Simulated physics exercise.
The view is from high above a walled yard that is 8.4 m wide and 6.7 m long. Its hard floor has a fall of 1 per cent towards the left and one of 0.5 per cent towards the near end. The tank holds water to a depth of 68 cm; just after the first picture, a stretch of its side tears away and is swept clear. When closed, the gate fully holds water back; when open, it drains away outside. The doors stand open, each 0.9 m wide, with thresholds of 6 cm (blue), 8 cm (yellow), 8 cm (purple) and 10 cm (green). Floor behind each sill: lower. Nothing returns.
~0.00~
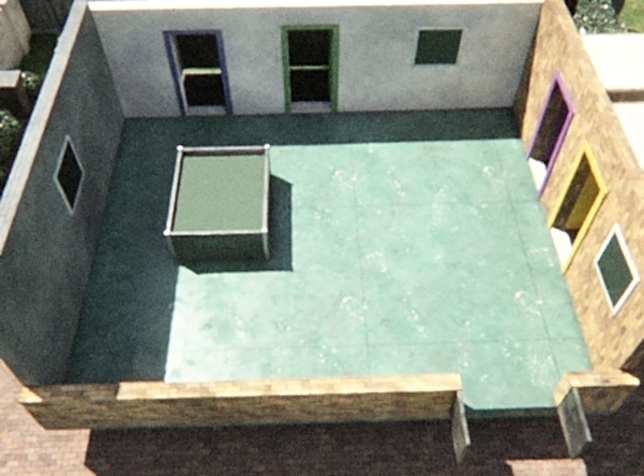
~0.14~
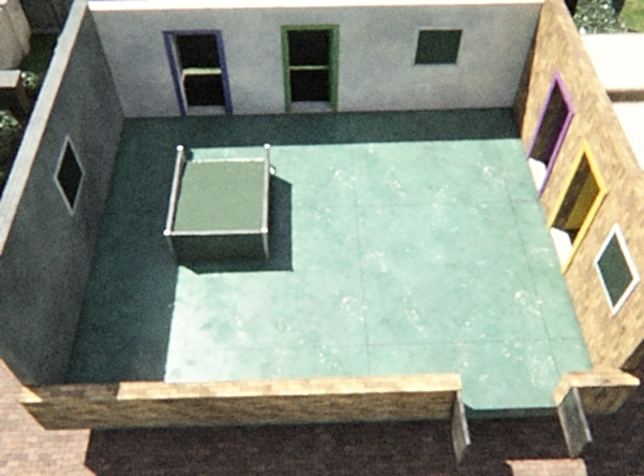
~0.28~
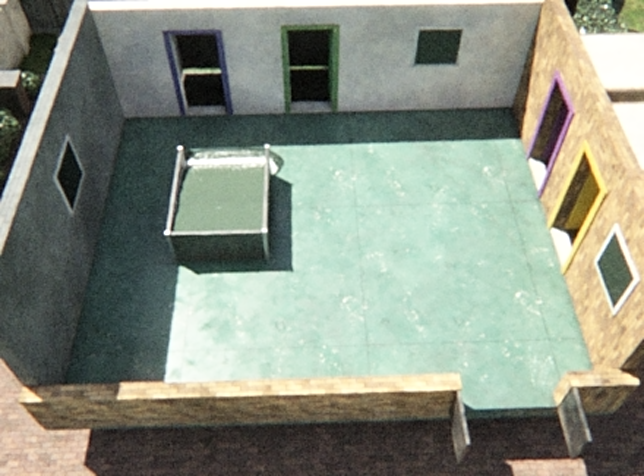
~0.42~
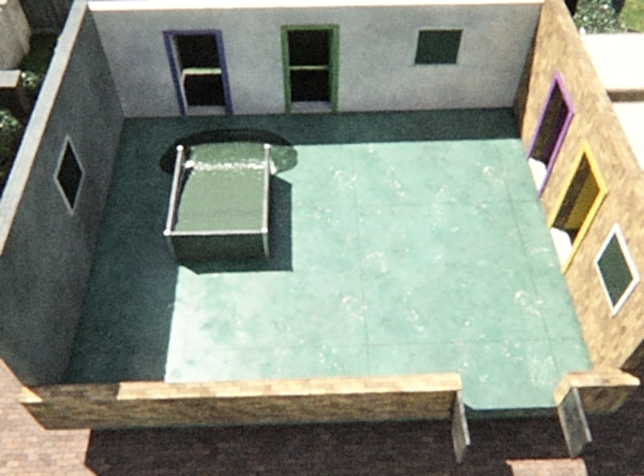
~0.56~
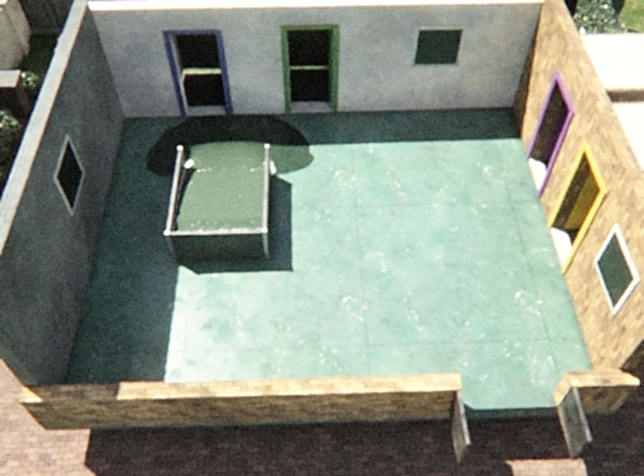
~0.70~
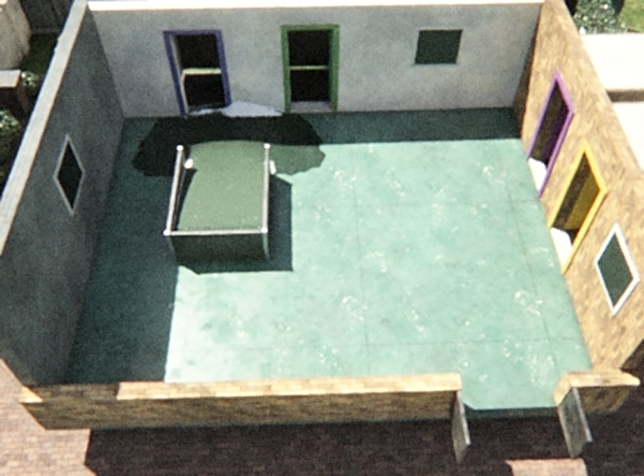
A walled yard with a smooth green floor is seen from high above, and the view stays still. A square, pale-edged tank of dark green water stands left of centre, with purple and green doorways in the far wall and purple and yellow ones on the right. The tank's far side opens, and water pours out behind it, spreading in a dark, widening pool towards the far wall.
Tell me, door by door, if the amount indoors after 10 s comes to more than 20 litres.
In order: Blue door: Beyond the allowance, yellow door: Within the allowance, purple door: Within the allowance, green door: Beyond the allowance.
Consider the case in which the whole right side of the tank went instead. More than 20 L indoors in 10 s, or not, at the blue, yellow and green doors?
The blue door comes out less than that, the yellow door more than that and the green door less than that.
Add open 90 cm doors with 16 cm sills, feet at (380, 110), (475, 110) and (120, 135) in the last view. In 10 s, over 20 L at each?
In sequence the answers are less than that, less than that and more than that.
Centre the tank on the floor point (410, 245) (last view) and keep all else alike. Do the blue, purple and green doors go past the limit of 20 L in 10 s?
At the blue door the limit is not exceeded, at the purple door not exceeded, at the green door surpassed.
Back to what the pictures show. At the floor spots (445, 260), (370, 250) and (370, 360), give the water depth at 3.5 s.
The depths come out at 0, 0 and 0 centimetres, in the order listed.
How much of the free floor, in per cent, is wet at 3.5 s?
Covered: Roughly 40 %.
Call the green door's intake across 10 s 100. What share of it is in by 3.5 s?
Roughly 95 percent is in by then.
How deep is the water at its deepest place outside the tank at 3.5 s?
It tops out at some 24 cm.
After 1.4 s water covers 15 % of the floor and is deepest (40 cm) near (241, 119); blue door 27 cm at the sill, 129 L in, yellow door not reached, purple door not reached, green door 17 cm at the sill, 3 L in.
After 2.2 s water covers 15 % of the floor and is deepest (32 cm) near (125, 122); blue door 28 cm at the sill, 297 L in, yellow door not reached, purple door not reached, green door 17 cm at the sill, 22 L in.
After 3.5 s water covers 40 % of the floor and is deepest (24 cm) near (125, 122); blue door 17 cm at the sill, 431 L in, yellow door not reached, purple door not reached, green door 11 cm at the sill, 38 L in.
After 6.0 s water covers 60 % of the floor and is deepest (16 cm) near (59, 407); blue door 8 cm at the sill, 480 L in, yellow door 4 cm at the sill, 0 L in, purple door 6 cm at the sill, 2 L in, green door 4 cm at the sill, 39 L in.
After 10.0 s water covers 90 % of the floor and is deepest (10 cm) near (59, 407); blue door 4 cm at the sill, 484 L in, yellow door 1 cm at the sill, 0 L in, purple door 1 cm at the sill, 2 L in, green door 2 cm at the sill, 39 L in.
